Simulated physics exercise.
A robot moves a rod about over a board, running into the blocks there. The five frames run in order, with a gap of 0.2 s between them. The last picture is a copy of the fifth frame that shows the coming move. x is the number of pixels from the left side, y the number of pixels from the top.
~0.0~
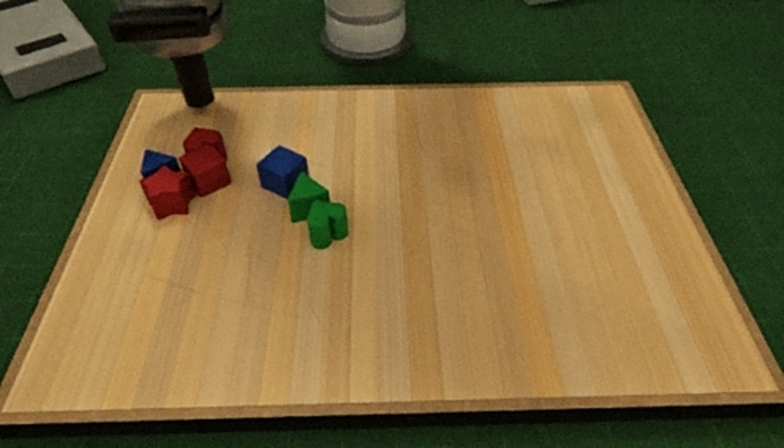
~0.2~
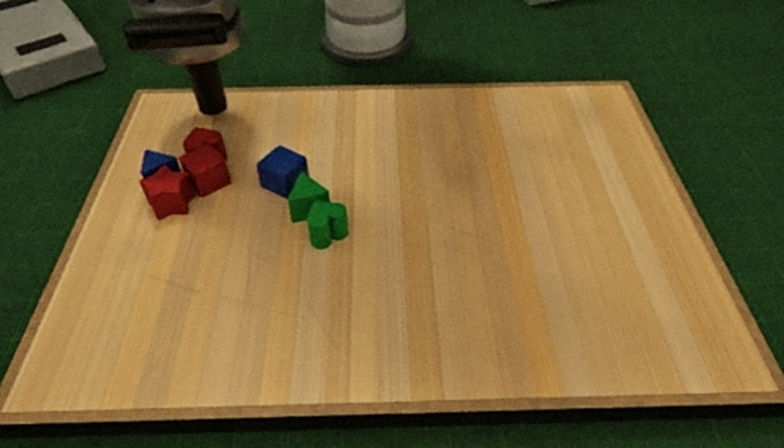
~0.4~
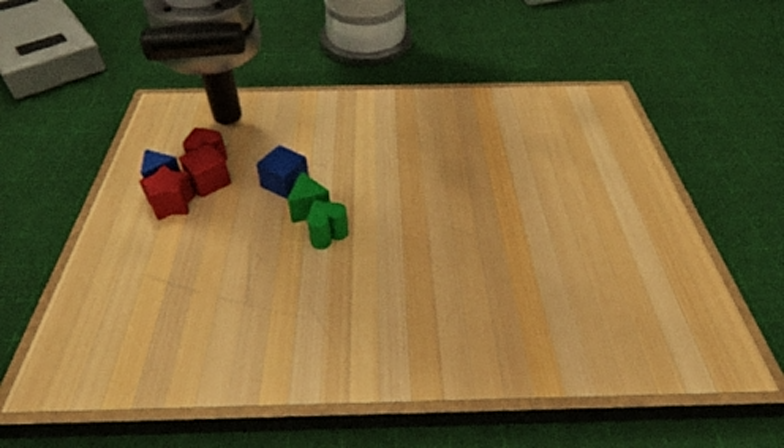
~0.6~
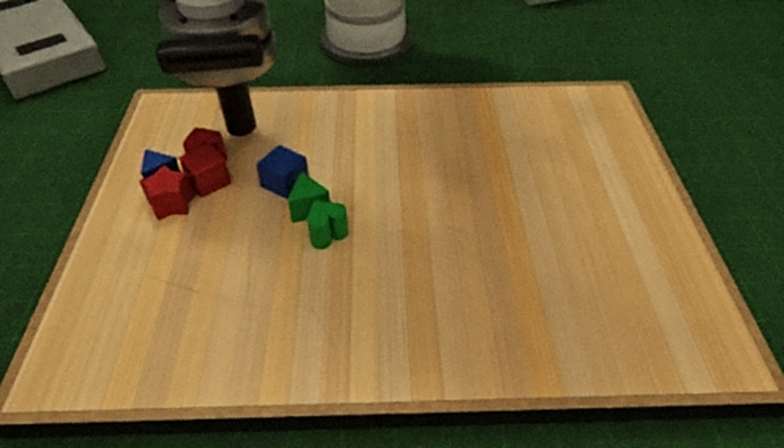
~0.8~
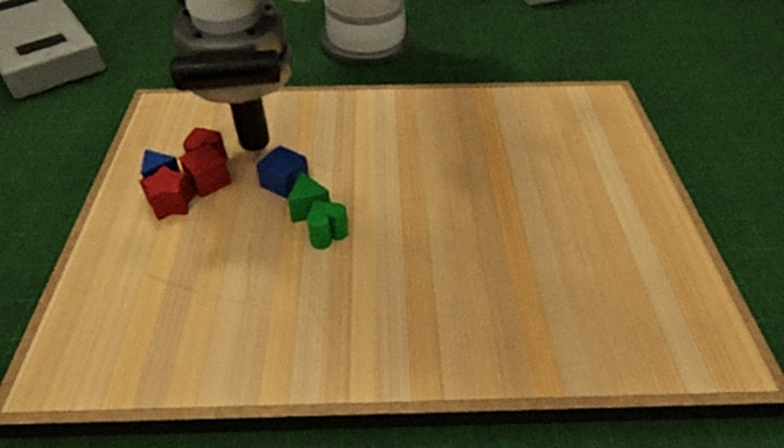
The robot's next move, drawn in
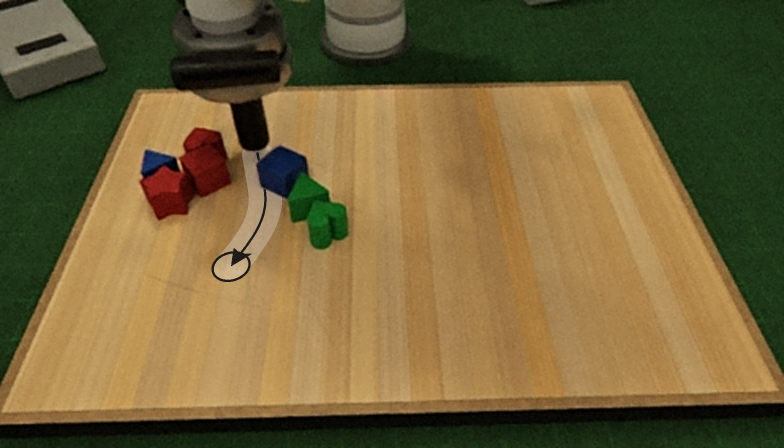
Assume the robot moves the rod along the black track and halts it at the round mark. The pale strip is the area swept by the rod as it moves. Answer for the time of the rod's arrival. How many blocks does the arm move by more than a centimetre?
That makes 2 blocks.
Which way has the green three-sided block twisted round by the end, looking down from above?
Verdict: Clockwise.
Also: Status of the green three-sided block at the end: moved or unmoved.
At the end of the path, the green three-sided block has moved off its old spot.
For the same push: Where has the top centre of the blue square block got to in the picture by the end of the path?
The middle of the upper face of the blue square block will lie at about (296, 171) in the picture.
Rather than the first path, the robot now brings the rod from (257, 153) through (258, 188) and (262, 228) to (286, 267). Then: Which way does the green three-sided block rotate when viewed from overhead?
From above, clockwise.
The line goes from (257, 153) by way of (264, 186) and (259, 225) to (231, 266).
The first path, step by step. One third of the way, rod at (262, 175); blue square block at (293, 170), turned 30° anticlockwise; green three-sided block at (315, 191), turned 20° clockwise.
Two thirds of the way, rod at (257, 214); blue square block at (296, 171), turned 40° anticlockwise; green three-sided block at (320, 191), turned 30° clockwise; green heart at (326, 214).
At the end, rod at (228, 256); red heart unmoved; blue square block at (296, 171), turned 40° anticlockwise; green three-sided block at (320, 191), turned 30° clockwise; green heart at (326, 214).
